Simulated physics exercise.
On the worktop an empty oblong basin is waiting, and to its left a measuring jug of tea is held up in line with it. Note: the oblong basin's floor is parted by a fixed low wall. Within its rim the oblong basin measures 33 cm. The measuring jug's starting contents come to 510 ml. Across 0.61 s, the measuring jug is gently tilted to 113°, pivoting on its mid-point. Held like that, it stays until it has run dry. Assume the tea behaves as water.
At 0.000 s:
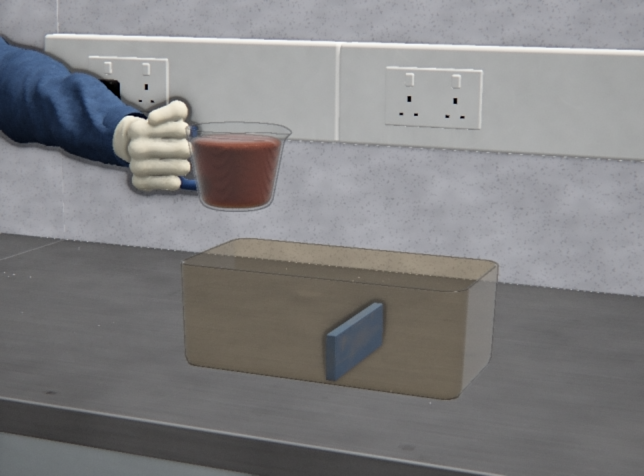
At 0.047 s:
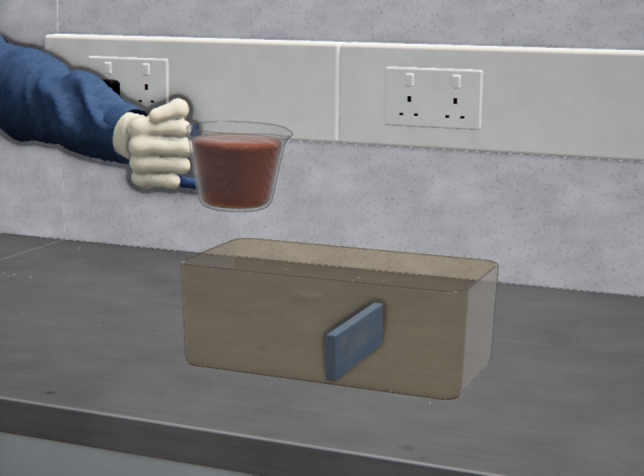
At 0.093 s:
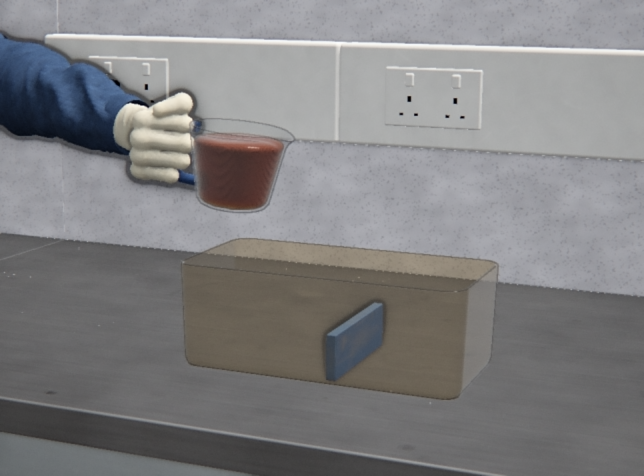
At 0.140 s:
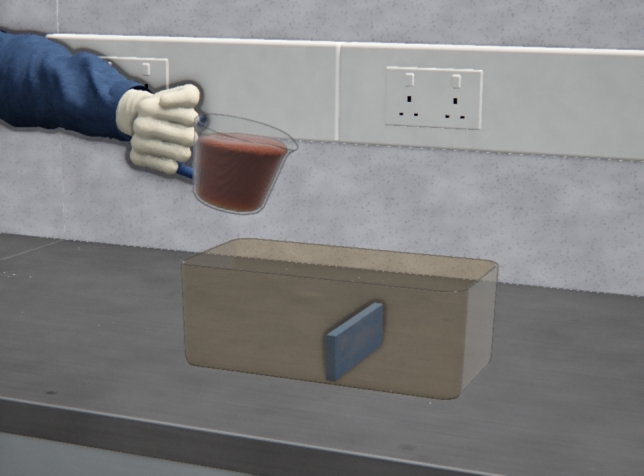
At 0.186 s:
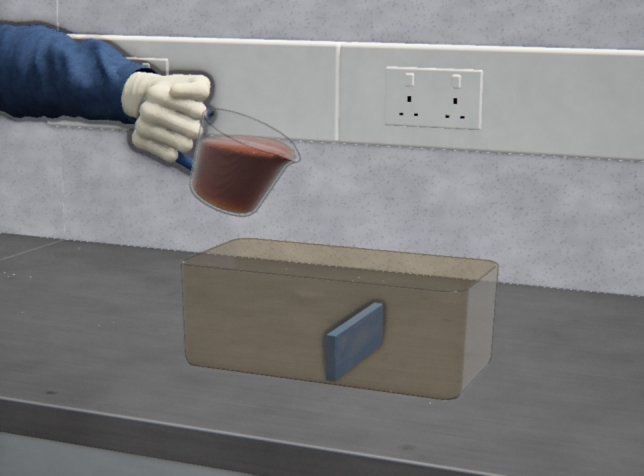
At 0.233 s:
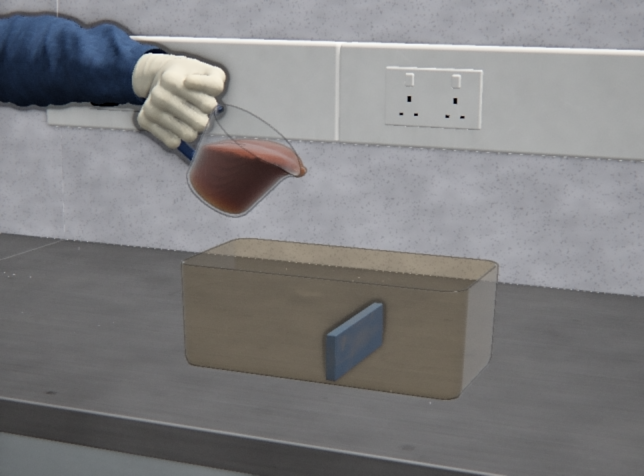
The clip opens with a gloved hand holding an upright clear jug of reddish-brown liquid above the left side of an oblong basin on a grey worktop. The hand tilts the jug to the right, slightly at first, then more steeply, until the liquid reaches its lip. The basin stays still.
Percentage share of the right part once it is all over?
5 per cent.
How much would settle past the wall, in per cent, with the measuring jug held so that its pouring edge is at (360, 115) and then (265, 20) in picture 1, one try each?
First 90, then 5 per cent.
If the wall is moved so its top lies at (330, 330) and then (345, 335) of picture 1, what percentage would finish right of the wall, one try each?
Result: 35 per cent, then 20 per cent.
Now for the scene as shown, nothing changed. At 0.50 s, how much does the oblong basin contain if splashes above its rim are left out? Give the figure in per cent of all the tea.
I'd estimate some 50 percent of the liquid.
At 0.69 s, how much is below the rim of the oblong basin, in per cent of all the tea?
94 %, more or less.
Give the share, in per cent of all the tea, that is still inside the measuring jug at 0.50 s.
Roughly 28 per cent.
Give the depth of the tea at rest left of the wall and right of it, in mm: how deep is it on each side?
The left ends up at roughly 18 mm, with the right at roughly 0 mm.
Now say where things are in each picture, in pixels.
In the first picture, it leans 0°; its right rim is at (290, 132); the tea meets the walls at (198, 137) and (281, 142); the oblong basin's rim runs from (209, 252) to (483, 279); the wall's top is at (356, 320).
In the second picture, it leans 2°; its right rim is at (291, 134); the tea meets the walls at (199, 136) and (281, 142).
In the third picture, it leans 6°; its right rim is at (294, 140); the tea meets the walls at (202, 135) and (283, 145).
In the fourth picture, it leans 14°; its right rim is at (297, 148); the tea meets the walls at (205, 135) and (287, 147).
In the fifth picture, it leans 24°; its right rim is at (299, 161); the tea meets the walls at (207, 140) and (295, 153).
In the sixth picture, it leans 36°; its right rim is at (299, 175); the tea meets the walls at (205, 146) and (293, 164); 3 per cent is over the edge.
By 0.50 s the tilt is 104° and 28 per cent is still to pour, 50 is left of the wall and 0 right of it.
By 0.69 s the tilt is 113° and 1 per cent is still to pour, 91 is left of the wall and 2 right of it.
By 0.89 s the tilt is 113° and 0 per cent is still to pour, 92 is left of the wall and 5 right of it.
By 1.11 s the tilt is 113° and 0 per cent is still to pour, 92 is left of the wall and 5 right of it.
At rest 92 per cent lies left of the wall, 5 right of it and 2 outside.
